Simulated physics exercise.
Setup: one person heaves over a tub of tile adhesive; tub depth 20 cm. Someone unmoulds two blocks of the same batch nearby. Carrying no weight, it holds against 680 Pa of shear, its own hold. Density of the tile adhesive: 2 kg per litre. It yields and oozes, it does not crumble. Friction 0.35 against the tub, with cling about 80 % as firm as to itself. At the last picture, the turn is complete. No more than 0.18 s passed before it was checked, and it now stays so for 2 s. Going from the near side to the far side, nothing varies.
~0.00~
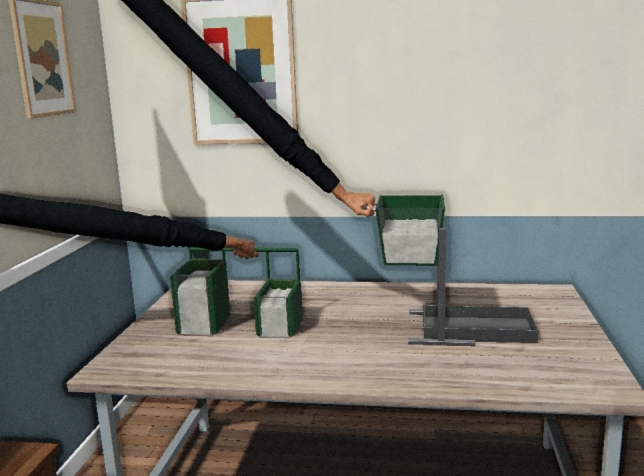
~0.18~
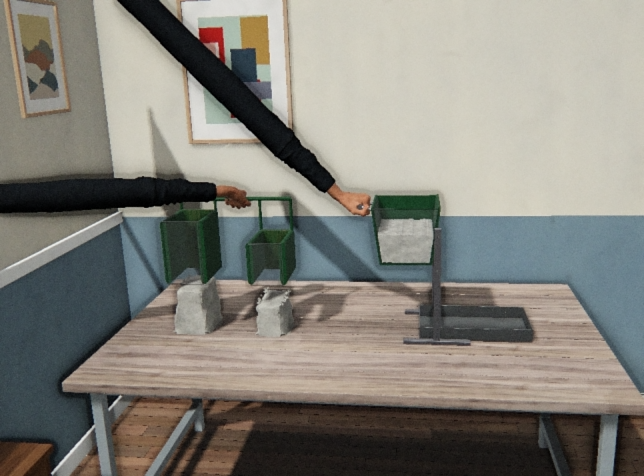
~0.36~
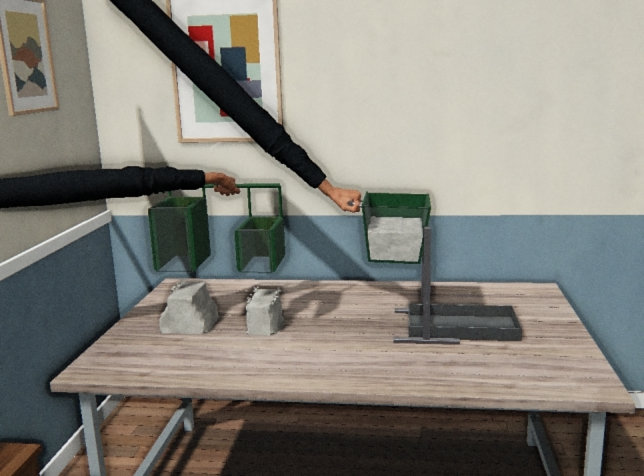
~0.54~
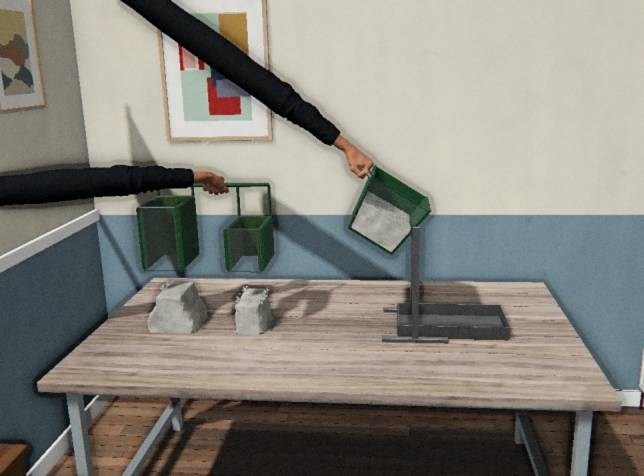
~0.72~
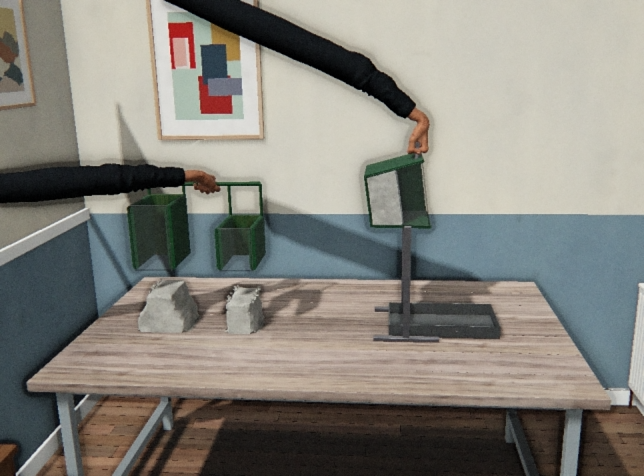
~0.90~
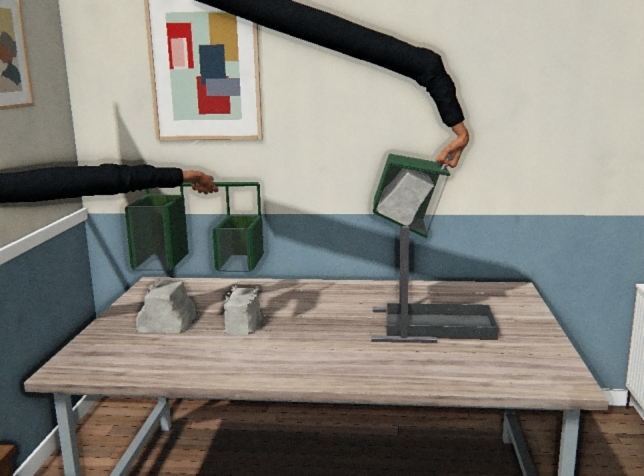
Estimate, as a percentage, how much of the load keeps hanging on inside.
0 %.
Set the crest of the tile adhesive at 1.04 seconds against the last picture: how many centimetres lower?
Roughly 10 cm.
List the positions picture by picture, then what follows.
In the first frame, handle-side rim at (378, 209), tilt 0 degrees; top of the tile adhesive at (389, 234); blocks stand 20 cm, 13 cm (left to right).
In the second frame, handle-side rim at (374, 209), tilt 0 degrees; top of the tile adhesive at (385, 234); blocks stand 18 cm, 13 cm (left to right).
In the third frame, handle-side rim at (364, 205), tilt 2 degrees; top of the tile adhesive at (370, 232); blocks stand 16 cm, 13 cm (left to right).
In the fourth frame, handle-side rim at (374, 177), tilt 32 degrees; top of the tile adhesive at (365, 203); blocks stand 15 cm, 13 cm (left to right).
In the fifth frame, handle-side rim at (423, 163), tilt 83 degrees; top of the tile adhesive at (392, 172); blocks stand 15 cm, 13 cm (left to right).
In the sixth frame, handle-side rim at (449, 176), tilt 108 degrees; top of the tile adhesive at (409, 174); blocks stand 15 cm, 13 cm (left to right).
After 1.04 s, the tub is at 108 degrees and holds 69 %.
After 1.21 s, the tub is at 108 degrees and holds 30 %.
After 1.38 s, the tub is at 108 degrees and holds 0 %.
After 1.55 s, the tub is at 108 degrees and holds 0 %.
After 2.90 s, at the end, the tub is at 108 degrees and holds 0 %.
